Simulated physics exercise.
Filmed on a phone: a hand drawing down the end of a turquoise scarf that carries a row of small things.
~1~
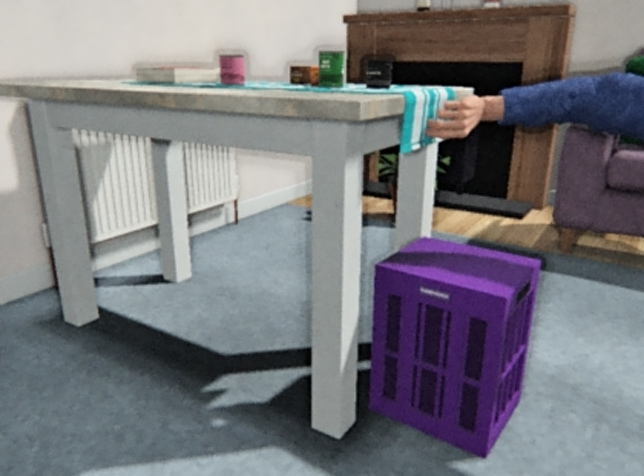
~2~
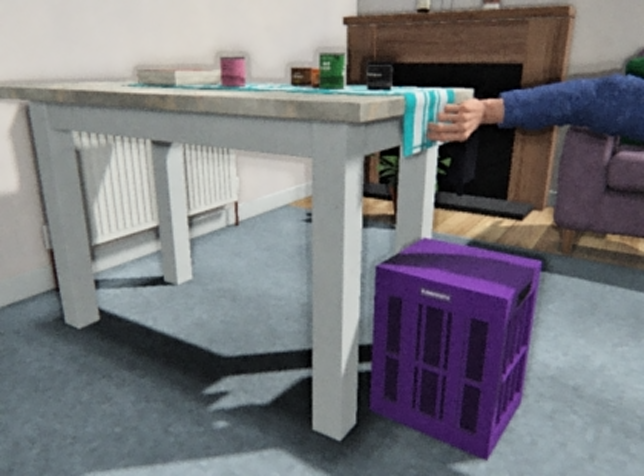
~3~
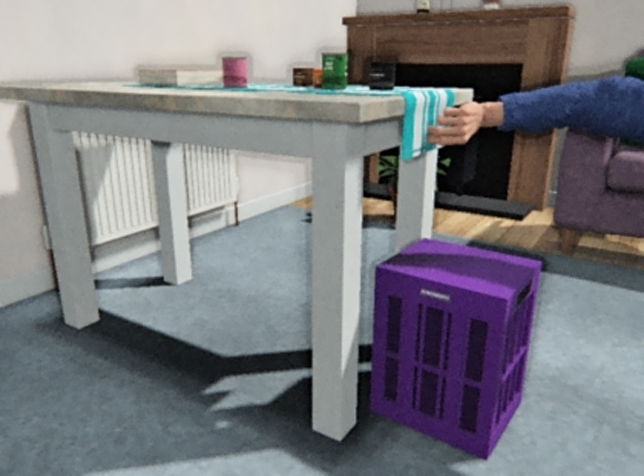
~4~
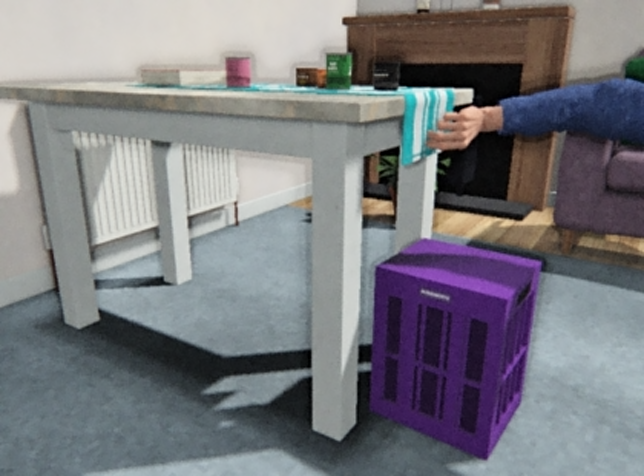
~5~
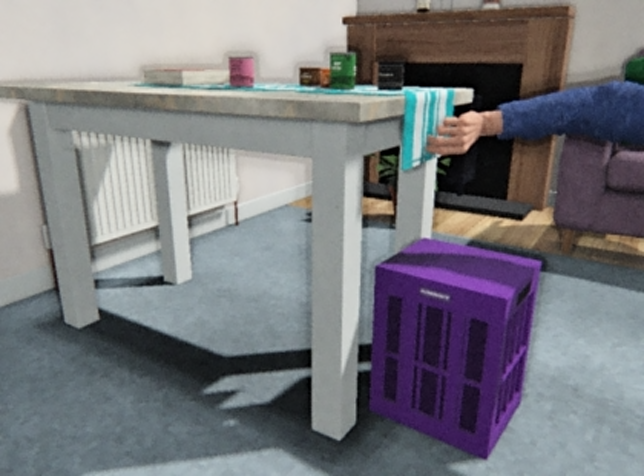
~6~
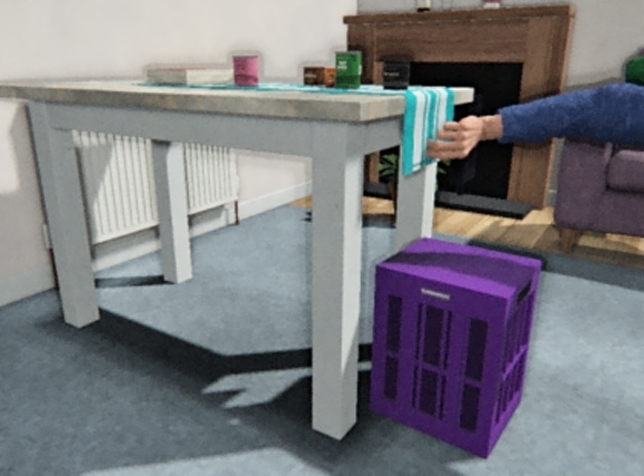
In a living room, a hand at the right slowly pulled the hanging end of a turquoise striped cloth down a little, and the small pots and cans on the table crept slightly right with it.
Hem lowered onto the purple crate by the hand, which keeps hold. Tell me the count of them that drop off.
The count is two.
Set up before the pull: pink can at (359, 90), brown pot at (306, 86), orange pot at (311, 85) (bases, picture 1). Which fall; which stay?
Outcome: Pink can is gone, brown pot is still in place, orange pot is still in place.
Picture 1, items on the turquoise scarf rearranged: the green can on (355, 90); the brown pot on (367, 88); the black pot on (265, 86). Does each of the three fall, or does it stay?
First the green can: It ends off the top. Next the brown pot: It ends off the top. Last the black pot: It is still up there.
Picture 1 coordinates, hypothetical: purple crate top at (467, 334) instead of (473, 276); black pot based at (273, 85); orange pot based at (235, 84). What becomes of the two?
The black pot stays aboard; the orange pot stays aboard.
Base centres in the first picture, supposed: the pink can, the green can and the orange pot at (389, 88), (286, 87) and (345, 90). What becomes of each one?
The pink can ends up off, the green can stays put, the orange pot ends up off.
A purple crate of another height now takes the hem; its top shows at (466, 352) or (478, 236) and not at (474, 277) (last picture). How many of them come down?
4 and 1.
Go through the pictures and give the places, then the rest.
Hem (401, 153); black pot (379, 60); green can (331, 51); orange pot (322, 67); brown pot (301, 66); pink can (232, 55); top of the crate (473, 276), in the first frame.
Hem (404, 156); black pot (380, 62), in the second frame.
Hem (401, 159); green can (334, 53), in the third frame.
Hem (401, 165); orange pot (328, 69); top of the crate (474, 278), in the fourth frame.
Hem (402, 169); brown pot (310, 68), in the fifth frame.
Hem (403, 175); black pot (397, 61); green can (348, 52); orange pot (336, 68); brown pot (314, 67); pink can (245, 56), in the sixth frame.
A little later, hem near (427, 199); all still up.
Next, hem near (425, 236); black pot gone.
Later still, hem on the crate; black pot and green can gone.
When it is over, hem on the crate; black pot and green can gone. The answer is two.
